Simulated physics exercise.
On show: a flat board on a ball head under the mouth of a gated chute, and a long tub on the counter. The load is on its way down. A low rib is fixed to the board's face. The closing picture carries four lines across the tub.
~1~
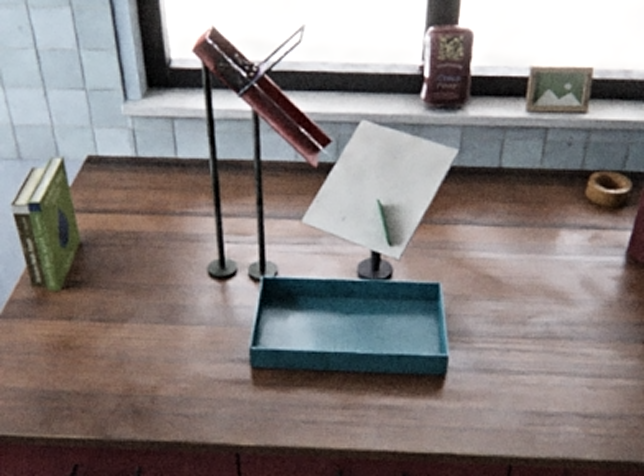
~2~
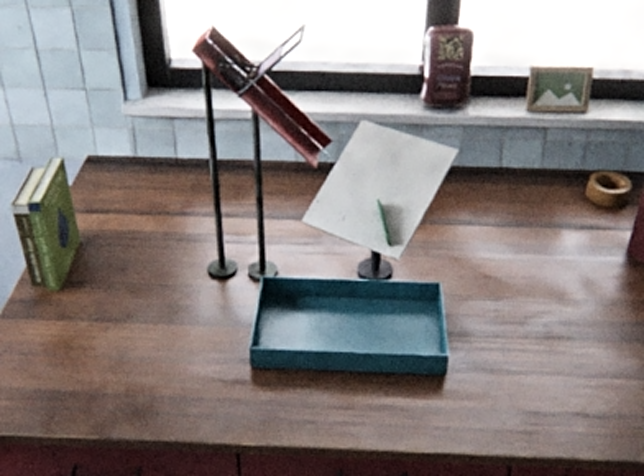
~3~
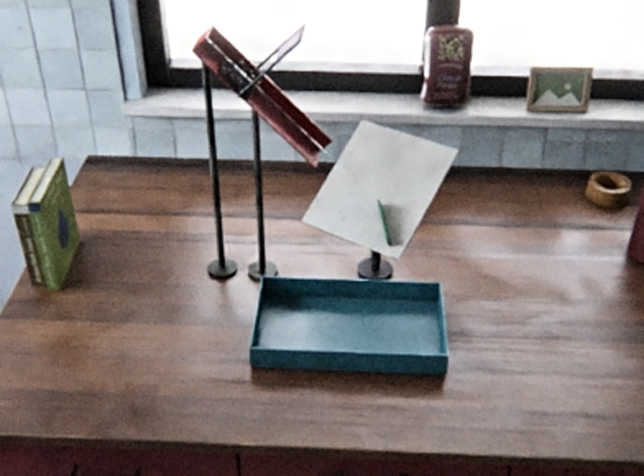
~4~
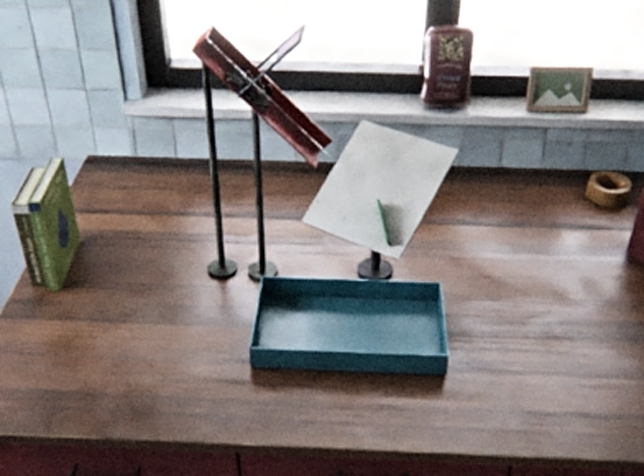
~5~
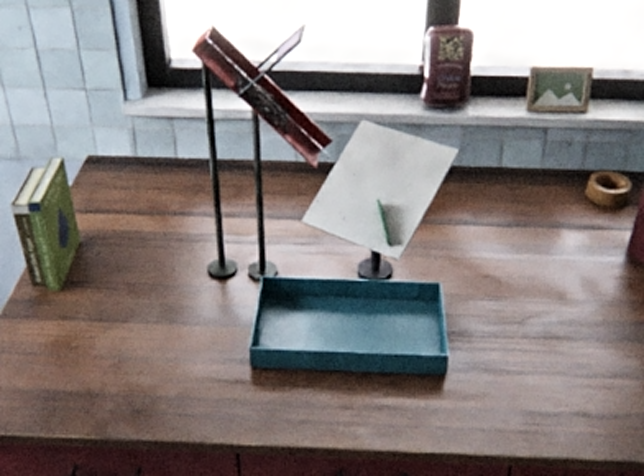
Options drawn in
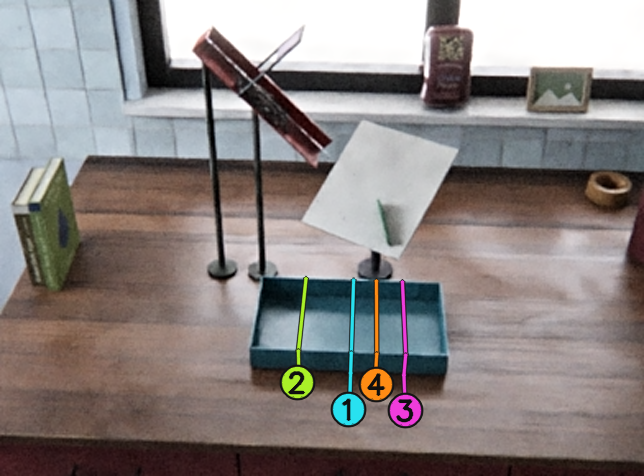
A wide brown wooden counter stands before a pale tiled wall and a bright window, seen from the front and slightly above by a still camera. A dark red chute on two thin black posts slopes down to the right toward a tilted whitish board on a short stand, behind an empty teal tub, with a green book at left. Small dark pieces slide a short way down the chute, while everything else stays still.
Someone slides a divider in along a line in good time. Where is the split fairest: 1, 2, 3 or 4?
The answer is line 1.
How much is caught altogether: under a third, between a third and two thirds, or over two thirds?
Over two thirds.
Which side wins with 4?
Left.
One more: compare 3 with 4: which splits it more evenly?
Here it is line 4.
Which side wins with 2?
Right.
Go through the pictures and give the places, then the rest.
The first frame shows load behind the gate near (239, 69), flat chocolate drops; lip of the chute near (318, 160), sloping fairly steeply.
The second frame shows middle of the board near (379, 186), tilted fairly steeply; middle of its low edge near (348, 240); of its high edge near (409, 134).
The third frame shows front corners of the tub near (250, 348) and (448, 355), empty; front of the load near (253, 92).
The fourth frame shows middle of the load near (252, 86); its front near (267, 105), close to a quarter of the way to the lip; rib from (378, 199) to (387, 240).
The fifth frame shows middle of the load near (264, 101); its front near (287, 131), close to half of the way to the lip.
On the marked copy, line 1 crosses the front rim at (351, 352); line 2 crosses the front rim at (298, 350); line 3 crosses the front rim at (405, 354); line 4 crosses the front rim at (376, 353).
With 1, of what is caught, close to two thirds on the left of the divider, close to a third on the right.
With 2, of what is caught, a small share on the left of the divider, all but a few on the right.
With 3, of what is caught, the whole lot on the left of the divider, none at all on the right.
With 4, of what is caught, the bulk on the left of the divider, a small share on the right.
